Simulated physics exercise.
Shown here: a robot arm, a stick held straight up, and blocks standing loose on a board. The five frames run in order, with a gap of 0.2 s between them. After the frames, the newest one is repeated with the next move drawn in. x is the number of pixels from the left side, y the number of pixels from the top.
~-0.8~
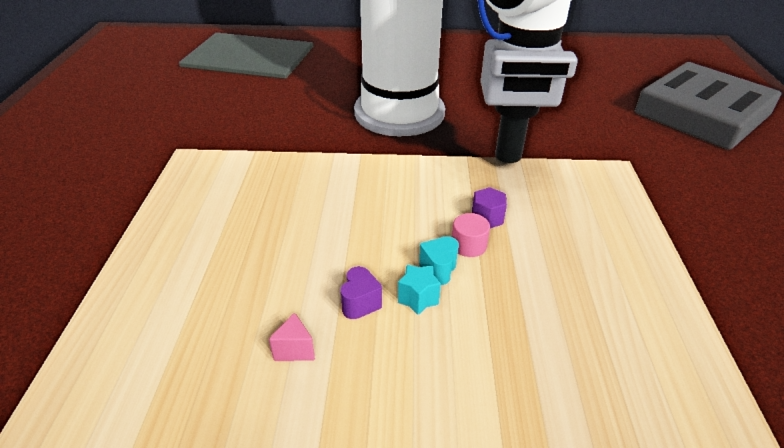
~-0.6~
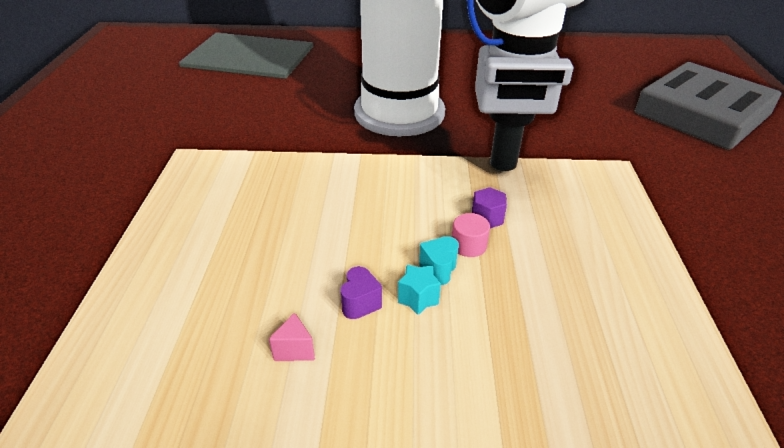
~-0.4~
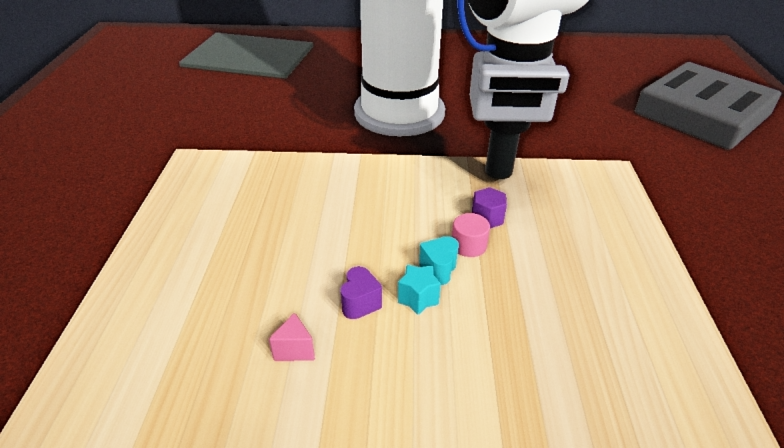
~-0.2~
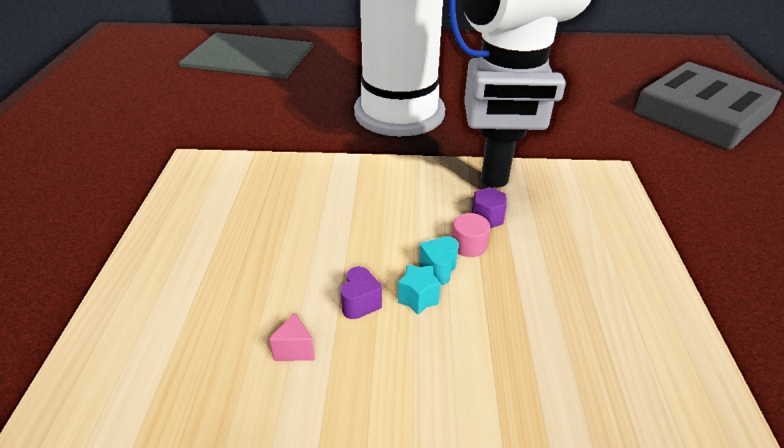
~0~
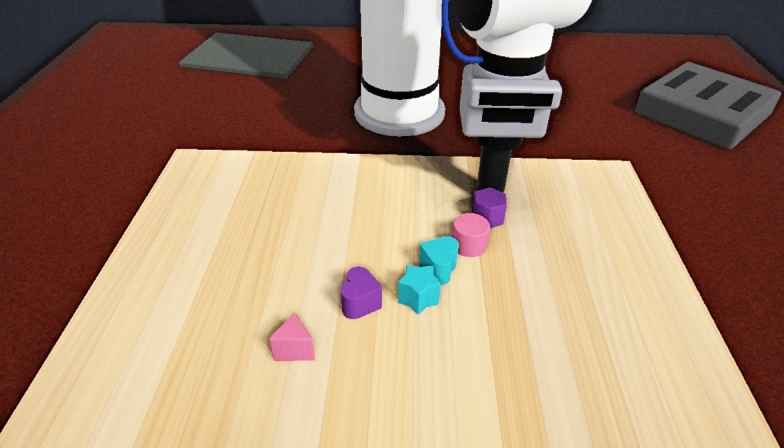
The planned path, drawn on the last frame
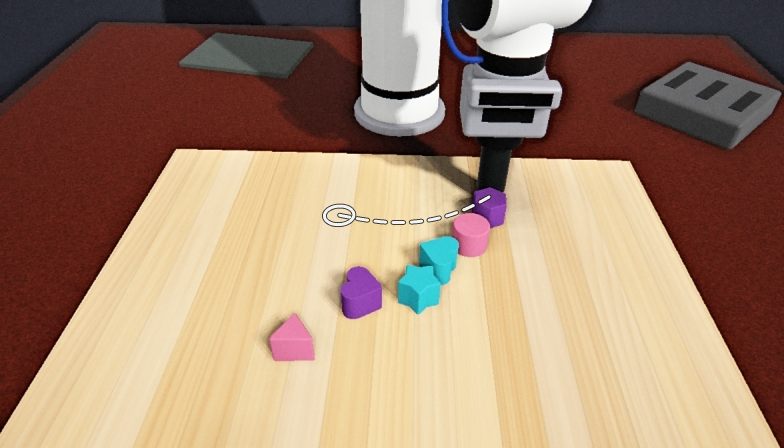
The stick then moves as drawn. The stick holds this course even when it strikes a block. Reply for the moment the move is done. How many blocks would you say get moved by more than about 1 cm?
I think only one will be displaced.
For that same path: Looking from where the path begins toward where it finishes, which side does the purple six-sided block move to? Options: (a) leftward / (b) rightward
a
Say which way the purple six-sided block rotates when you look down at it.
Viewed from above, counterclockwise.
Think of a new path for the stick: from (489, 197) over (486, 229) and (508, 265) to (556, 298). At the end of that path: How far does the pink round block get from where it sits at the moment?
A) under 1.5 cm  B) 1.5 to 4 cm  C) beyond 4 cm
The correct letter is B.
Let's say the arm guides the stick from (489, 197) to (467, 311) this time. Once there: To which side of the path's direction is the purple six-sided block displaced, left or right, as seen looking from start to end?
Slides left.
The drawn path runs from (489, 197) through (448, 216) and (394, 222) to (339, 215).
On the path given first. One third of the way, stick at (448, 207); purple six-sided block at (486, 206), turned 65° anticlockwise.
Two thirds of the way, stick at (393, 213); purple six-sided block at (486, 206), turned 65° anticlockwise.
At the end, stick at (338, 206); pink round block not moved; purple six-sided block at (486, 206), turned 65° anticlockwise.
